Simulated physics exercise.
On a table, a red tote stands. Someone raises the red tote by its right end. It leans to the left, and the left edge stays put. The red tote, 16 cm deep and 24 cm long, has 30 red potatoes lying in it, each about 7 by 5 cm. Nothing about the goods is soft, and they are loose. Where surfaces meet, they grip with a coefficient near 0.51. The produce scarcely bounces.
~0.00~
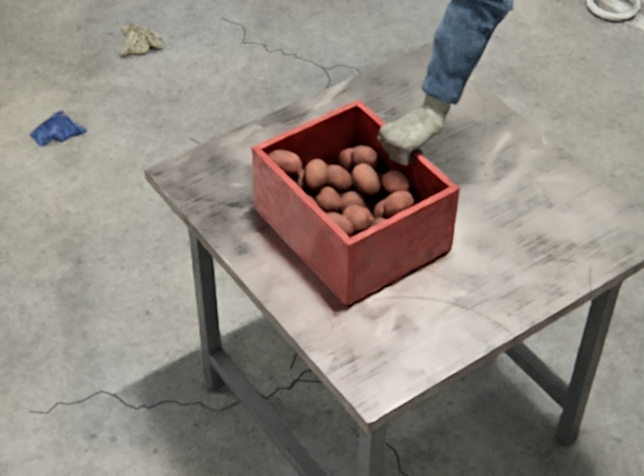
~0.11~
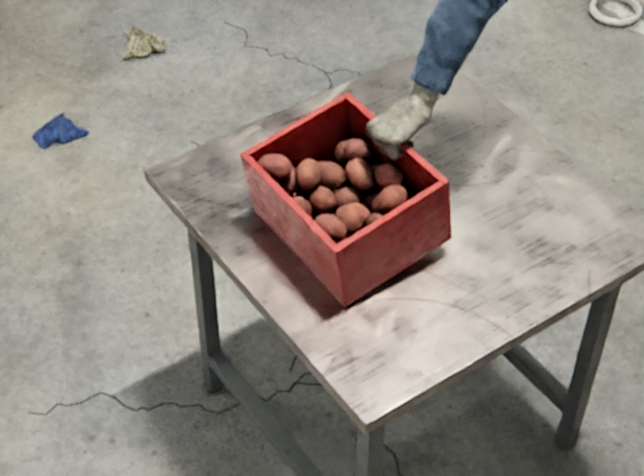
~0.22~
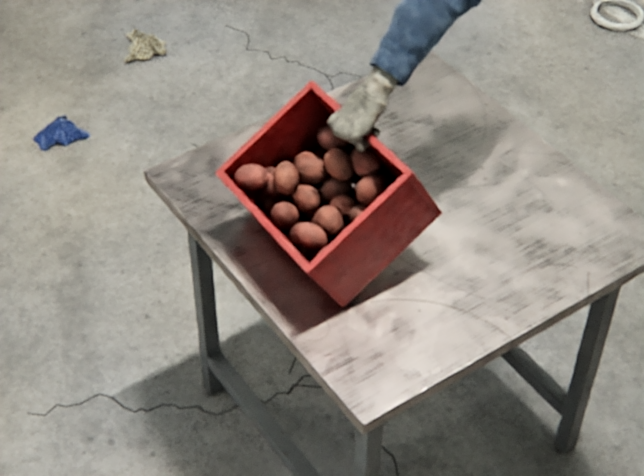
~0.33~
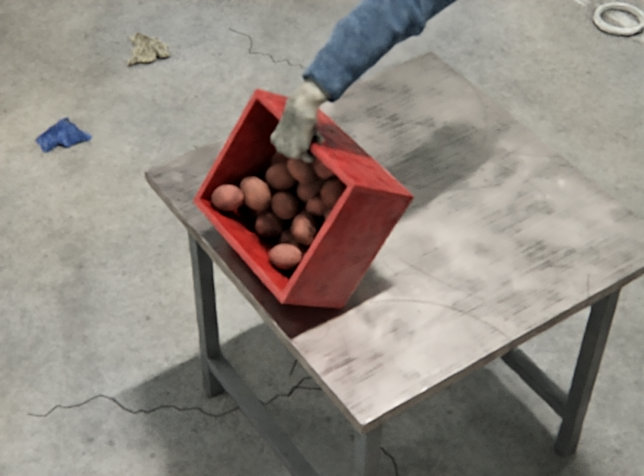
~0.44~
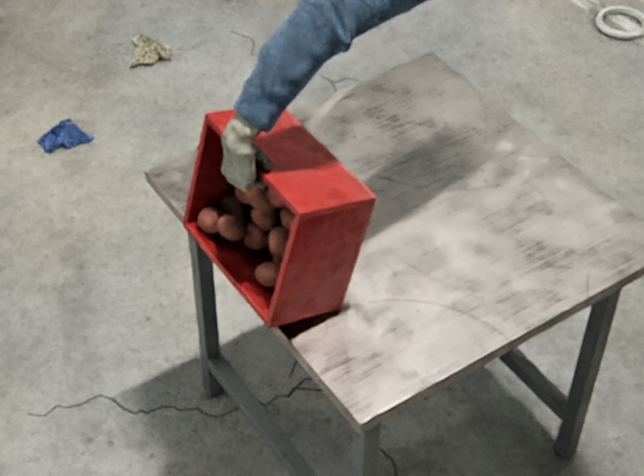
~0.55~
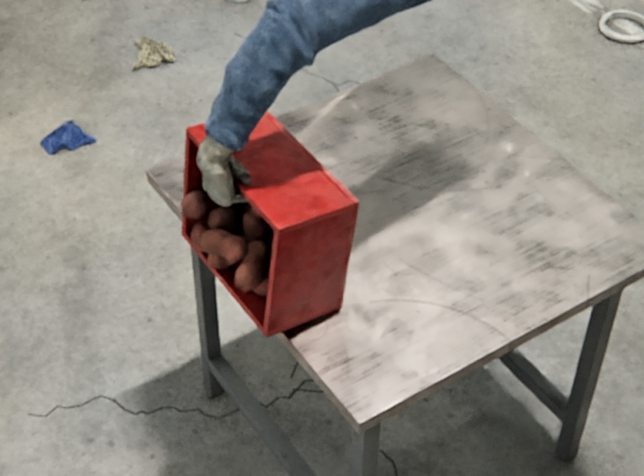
The footage shows a gloved hand gripping the edge of a red box of reddish-brown potatoes on a worn table, raising its right end and tilting it leftward until it is nearly on its side, the potatoes shifting inside.
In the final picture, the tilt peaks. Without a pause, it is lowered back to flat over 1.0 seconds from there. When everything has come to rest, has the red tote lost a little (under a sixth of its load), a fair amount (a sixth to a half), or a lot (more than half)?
A fair amount.
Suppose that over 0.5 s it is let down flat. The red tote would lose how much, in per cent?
That red tote would end up losing 30 percent.
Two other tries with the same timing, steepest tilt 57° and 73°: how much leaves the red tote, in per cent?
Close to 0 and 10 %, in that order.
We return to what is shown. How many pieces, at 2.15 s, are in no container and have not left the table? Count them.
Some 0 pieces.
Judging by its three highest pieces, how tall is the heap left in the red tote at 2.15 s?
About 12 cm.
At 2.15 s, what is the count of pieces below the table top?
Estimated number of pieces: About 10.
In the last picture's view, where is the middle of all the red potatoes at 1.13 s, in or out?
Centre: Around (297, 239) px.
After 0.81 s, tilt 69°; 9 of 30 out of the red tote.
After 1.13 s, tilt 32°; 10 of 30 out of the red tote.
After 1.58 s, tilt 0°; 10 of 30 out of the red tote.
When it is over (at 2.15 s), 10 of 30 out of the red tote. Asked share, 10 of 30, 33 per cent.
